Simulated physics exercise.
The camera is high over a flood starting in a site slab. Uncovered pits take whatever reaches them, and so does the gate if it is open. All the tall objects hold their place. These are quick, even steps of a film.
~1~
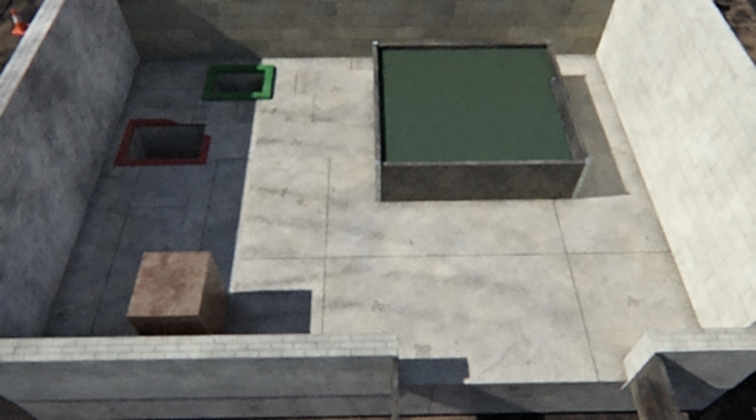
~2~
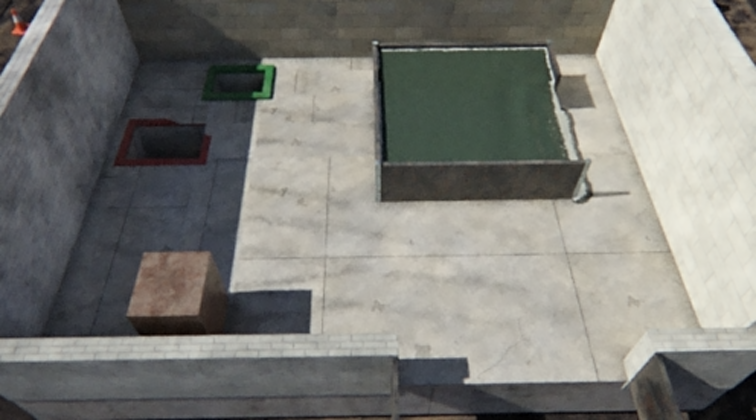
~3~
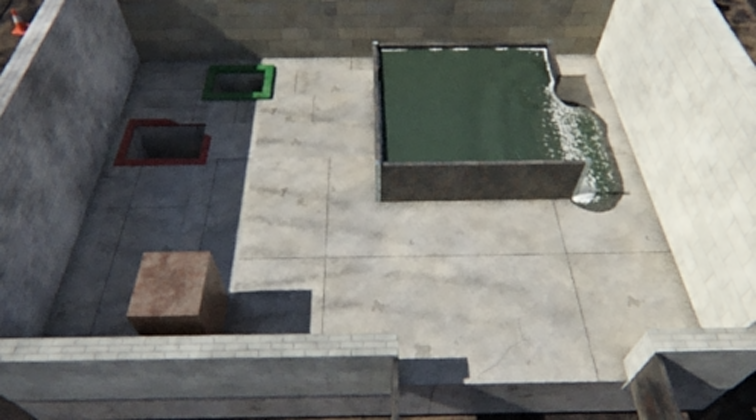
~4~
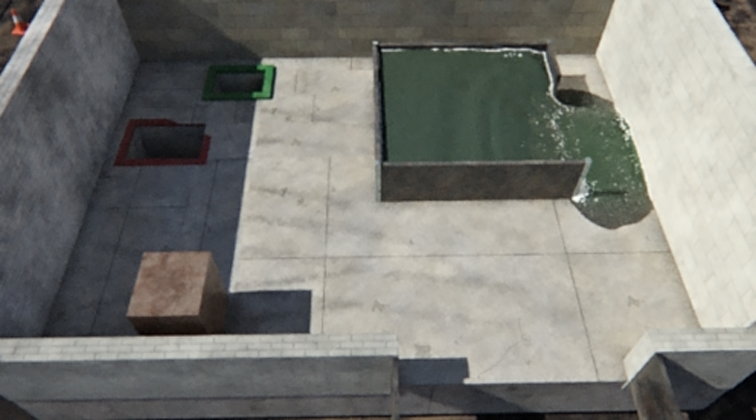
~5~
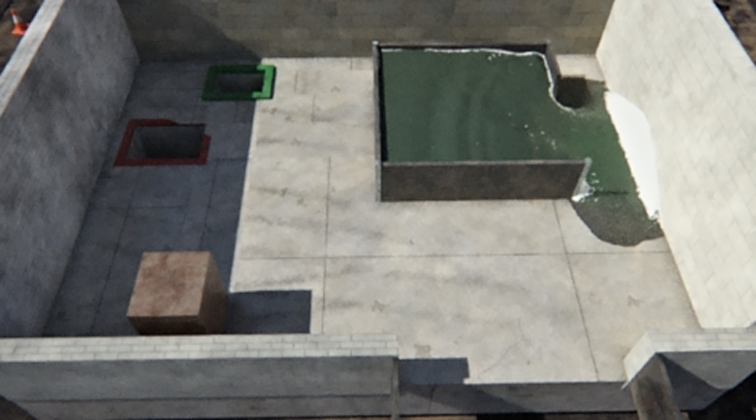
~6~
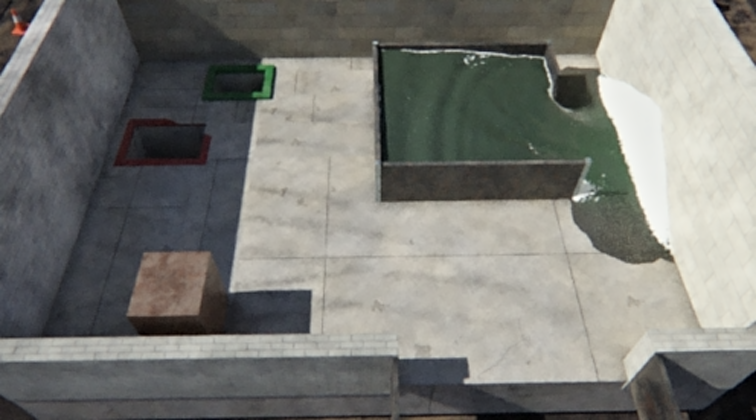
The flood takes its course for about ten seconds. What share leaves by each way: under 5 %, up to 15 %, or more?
One by one: The gate takes over 15 %; the red pit takes between 5 and 15 %; the green pit takes between 5 and 15 %.
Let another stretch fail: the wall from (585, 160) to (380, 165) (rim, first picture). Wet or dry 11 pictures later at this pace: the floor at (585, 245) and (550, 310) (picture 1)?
As listed: Under water, covered.
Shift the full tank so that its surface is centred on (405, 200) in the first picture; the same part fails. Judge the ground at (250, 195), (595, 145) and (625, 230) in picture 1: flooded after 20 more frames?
In that order: Free of water, flooded, wet.
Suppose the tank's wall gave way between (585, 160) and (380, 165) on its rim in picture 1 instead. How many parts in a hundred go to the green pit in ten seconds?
Roughly, in per cent: Green 0.
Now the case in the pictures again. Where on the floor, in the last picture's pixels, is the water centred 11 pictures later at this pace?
Near (524, 153).
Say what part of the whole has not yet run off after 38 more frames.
Close to 78 %.
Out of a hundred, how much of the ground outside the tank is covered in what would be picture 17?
About 25 per cent.
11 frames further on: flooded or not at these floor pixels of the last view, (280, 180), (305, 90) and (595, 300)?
As listed: Dry, free of water, flooded.
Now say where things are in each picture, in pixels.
The first frame shows still water in the tank at (471, 102).
In the second frame, water pours out at (561, 141) and has run to (581, 197).
In the third frame, water pours out at (561, 143) and has run to (605, 204).
In the fourth frame, water pours out at (560, 143) and has run to (650, 203).
In the fifth frame, water pours out at (560, 143) and has run to (660, 229).
In the sixth frame, water pours out at (560, 143) and has run to (671, 257).
A moment on, water covers 15 % of the floor; the gate 0 %, the red pit 0 %, the green pit 0 %.
Next, water covers 25 % of the floor; the gate 1 %, the red pit 0 %, the green pit 0 %.
Then, water covers 40 % of the floor; the gate 7 %, the red pit 0 %, the green pit 0 %.
Later, water covers 75 % of the floor; the gate 16 %, the red pit 2 %, the green pit 4 %.
In the end, water covers 90 % of the floor; the gate 25 %, the red pit 7 %, the green pit 7 %.
